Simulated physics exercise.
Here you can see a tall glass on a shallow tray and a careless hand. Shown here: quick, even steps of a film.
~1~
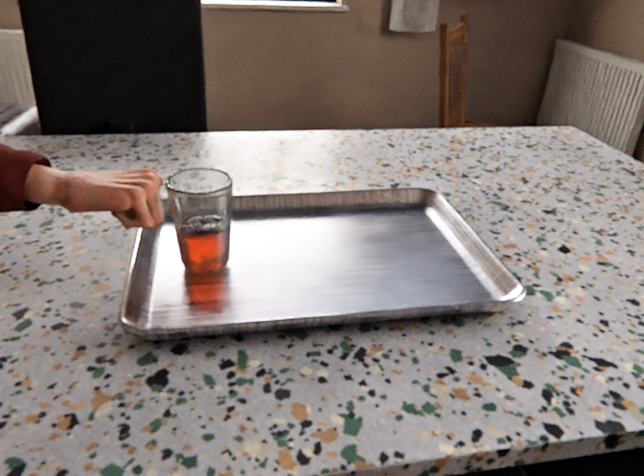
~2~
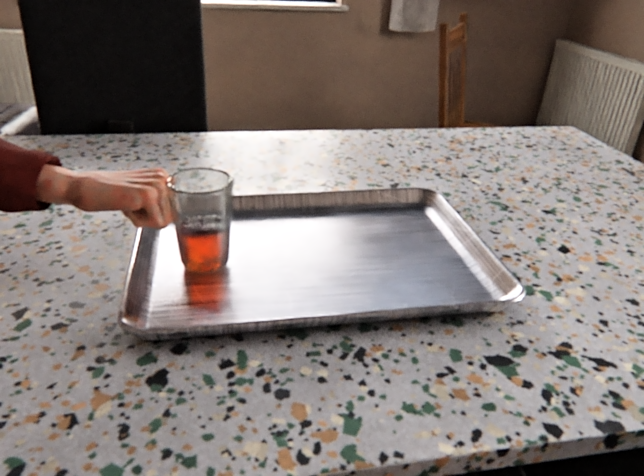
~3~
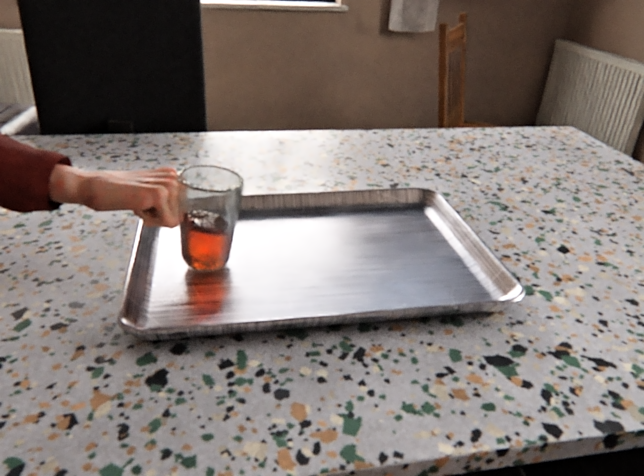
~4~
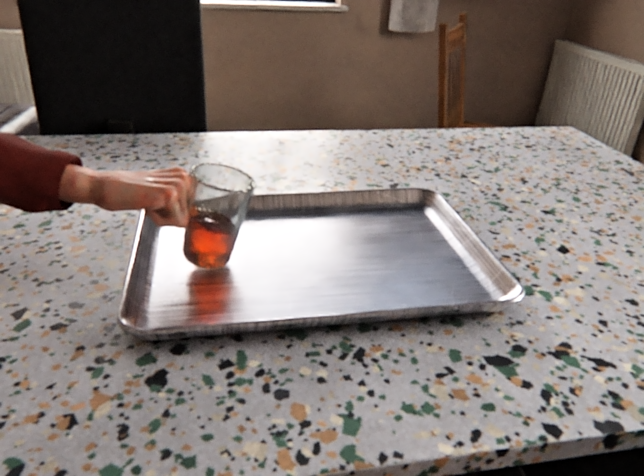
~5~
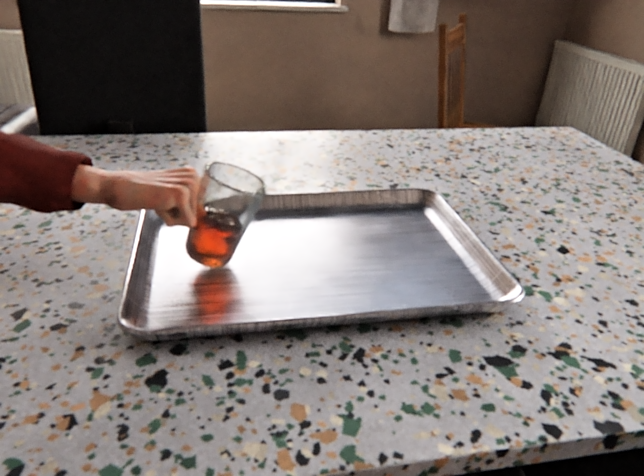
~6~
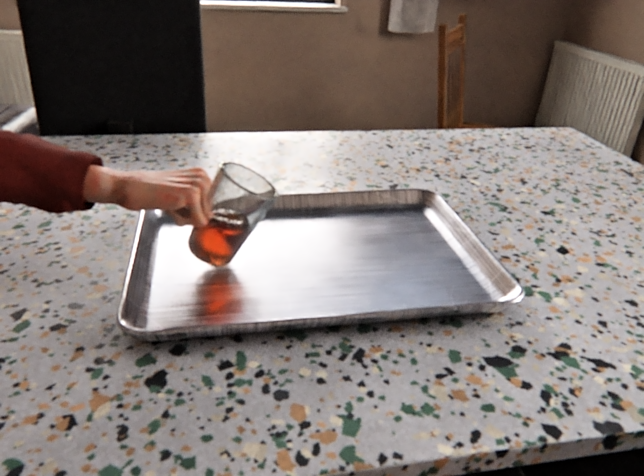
On a shallow tray, a hand tilts a tall glass of tea steadily rightward.
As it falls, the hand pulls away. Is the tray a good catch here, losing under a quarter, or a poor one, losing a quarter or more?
The liquid that escapes the tray is less than a quarter of it.
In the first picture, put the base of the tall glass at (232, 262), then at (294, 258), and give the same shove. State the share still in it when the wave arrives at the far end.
Roughly 55 % and 75 %.
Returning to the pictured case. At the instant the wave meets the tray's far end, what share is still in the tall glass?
About 40 percent remains in the tall glass.
A moment on, the tall glass is falling and 100 per cent is in the glass, 0 on the tray and 0 above or beyond its rim.
Next, the tall glass lies on its side and 78 per cent is in the glass, 17 on the tray and 5 above or beyond its rim.
Then the tall glass lies on its side and 36 per cent is in the glass, 63 on the tray and 1 above or beyond its rim.
Later the tall glass lies on its side and 19 per cent is in the glass, 74 on the tray and 7 above or beyond its rim.
Finally, 93 per cent is held by tray and glass, 7 is off the tray.
